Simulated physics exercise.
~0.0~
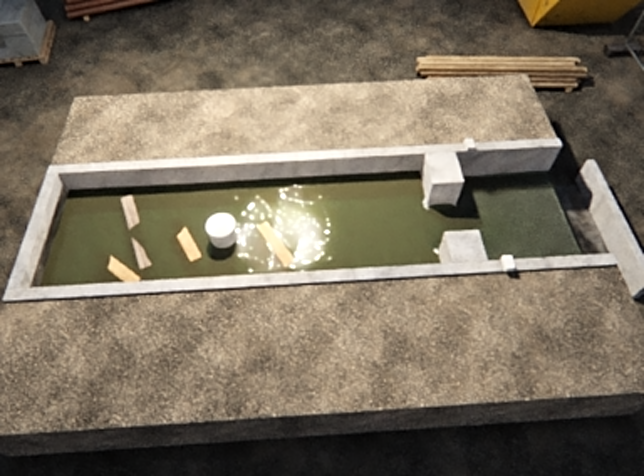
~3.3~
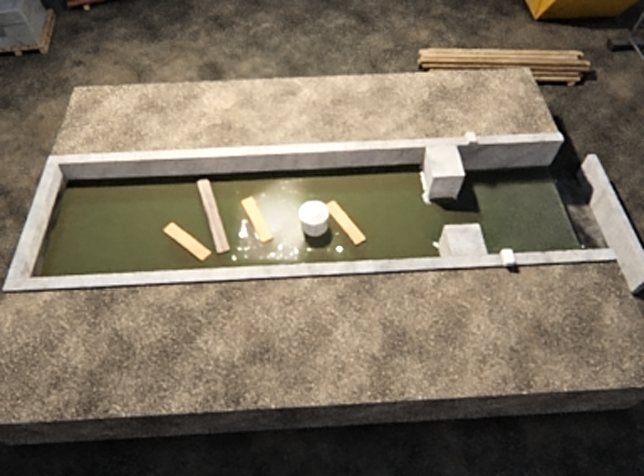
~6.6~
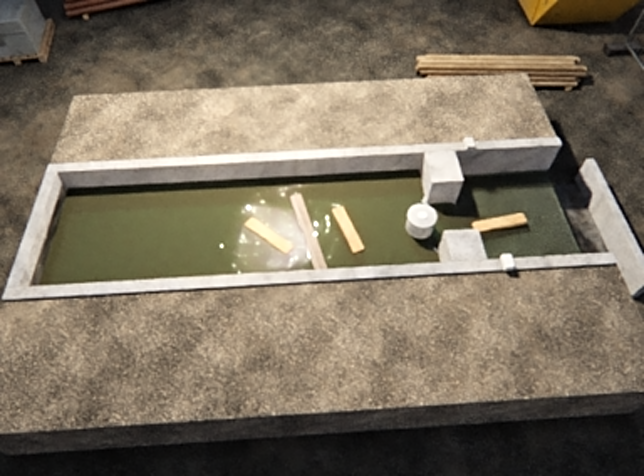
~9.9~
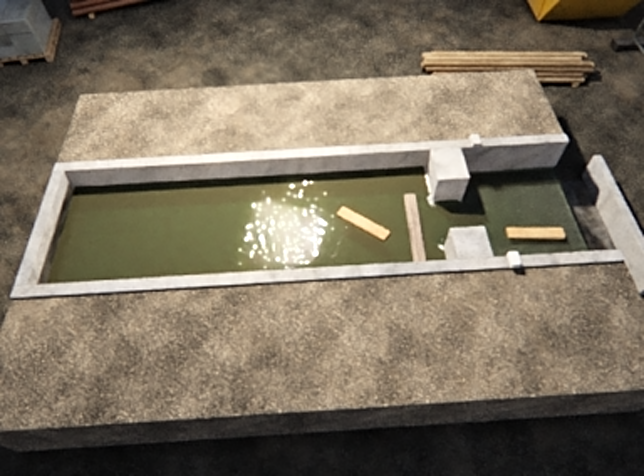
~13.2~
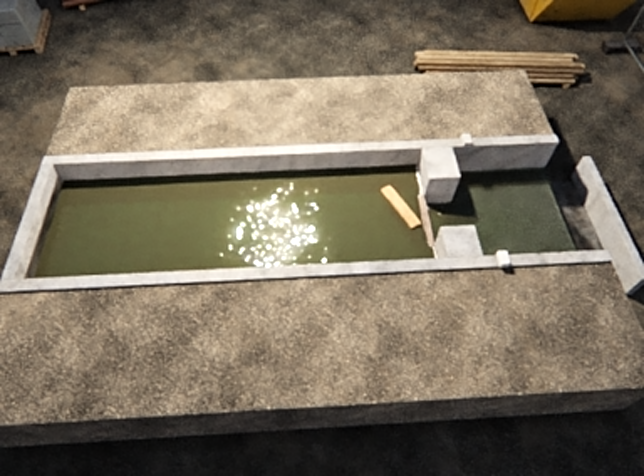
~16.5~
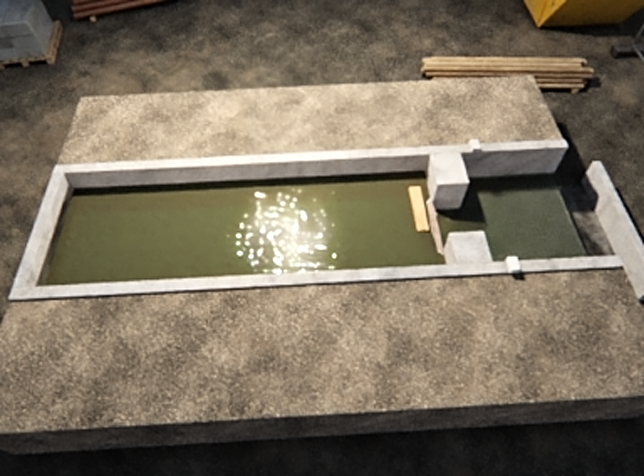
A channel of green water carries floating pieces right, some passing the gap, two boards stopping there.
